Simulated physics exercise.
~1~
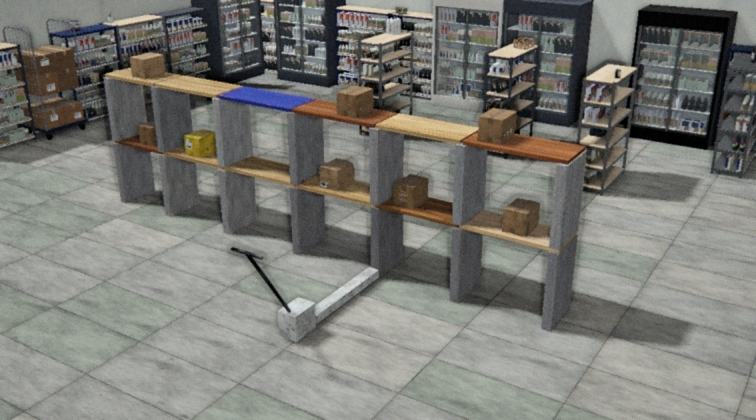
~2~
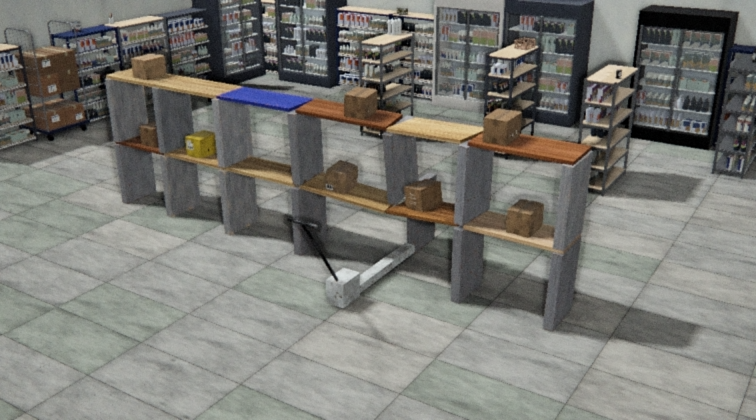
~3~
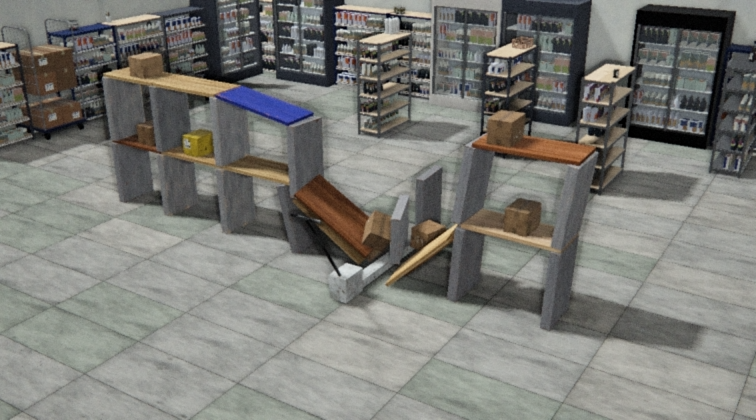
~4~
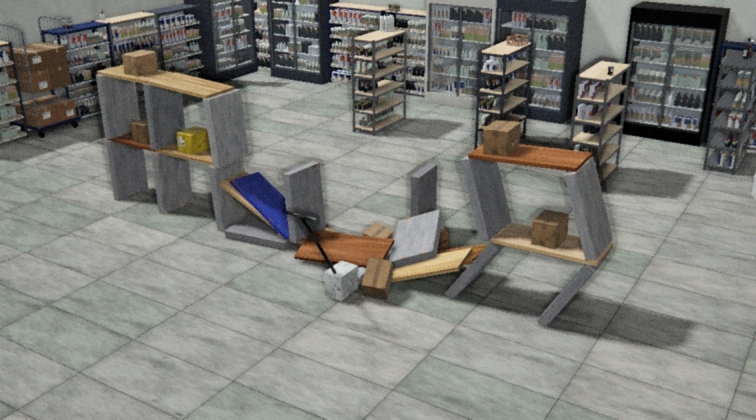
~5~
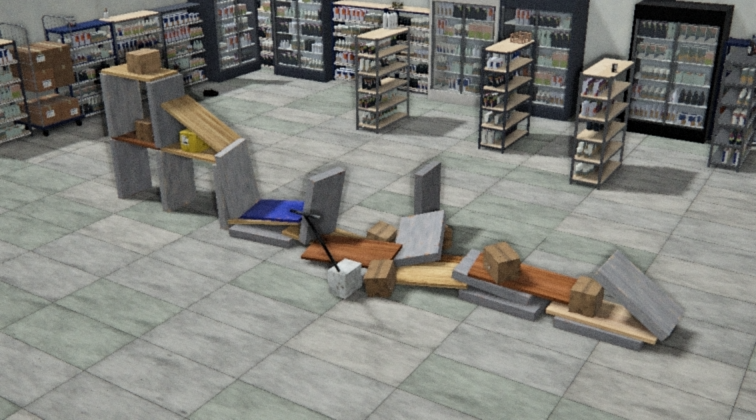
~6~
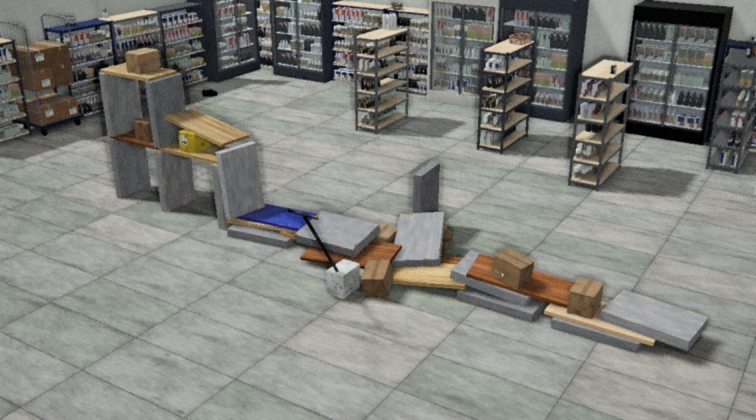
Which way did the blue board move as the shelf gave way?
The blue board moved down, dropping from the top tier to lie low among the fallen pieces.
